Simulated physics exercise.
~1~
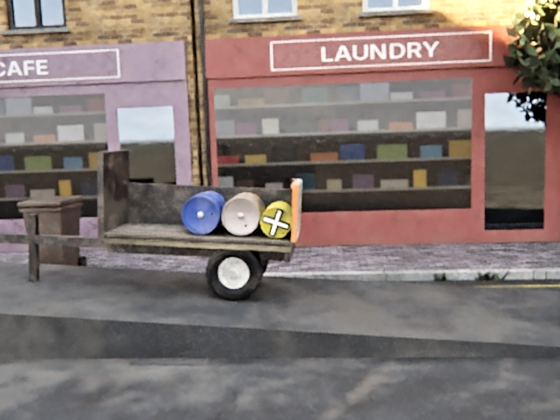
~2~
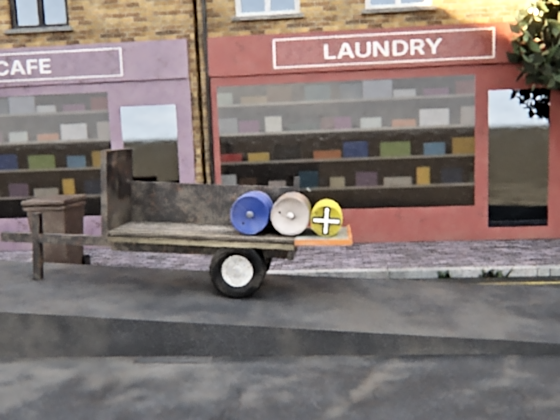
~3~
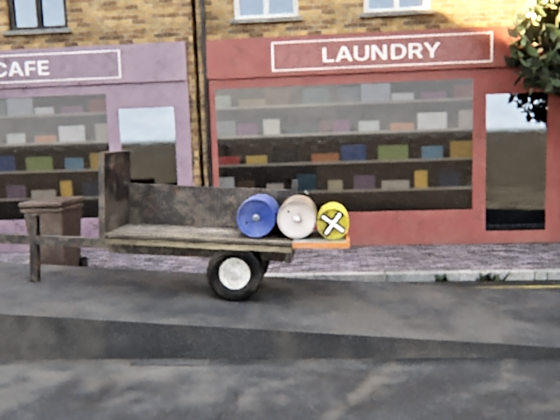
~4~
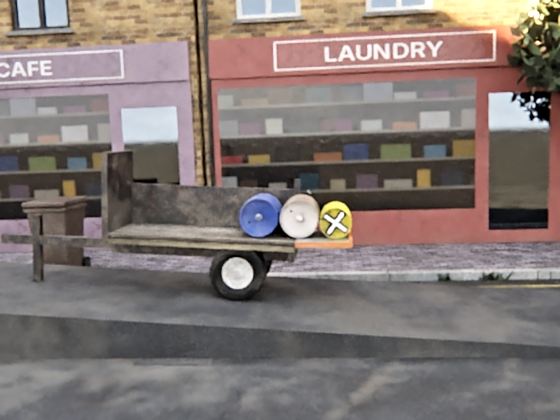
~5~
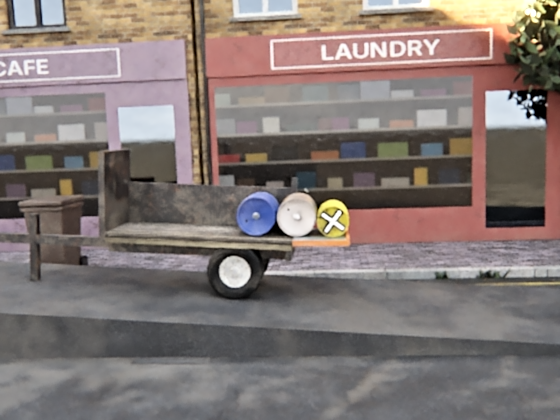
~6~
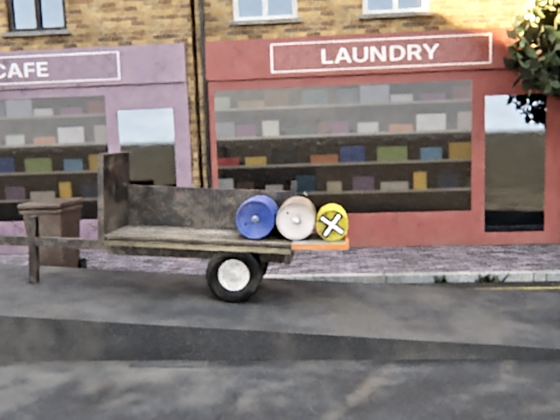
Three kegs, blue on the left, pale pink in the middle and yellow with a white cross on the right, lie side by side on a weathered wooden trailer. It stands on a gently sloping street, seen side-on from across the road, before a purple cafe and a red laundry. The tailgate at the right end, upright at first, swings down to lie flat. The kegs roll a short way right, and the yellow one moves onto the lowered gate. There they settle, the yellow keg resting on the orange-edged gate and the others behind it, none falling off.
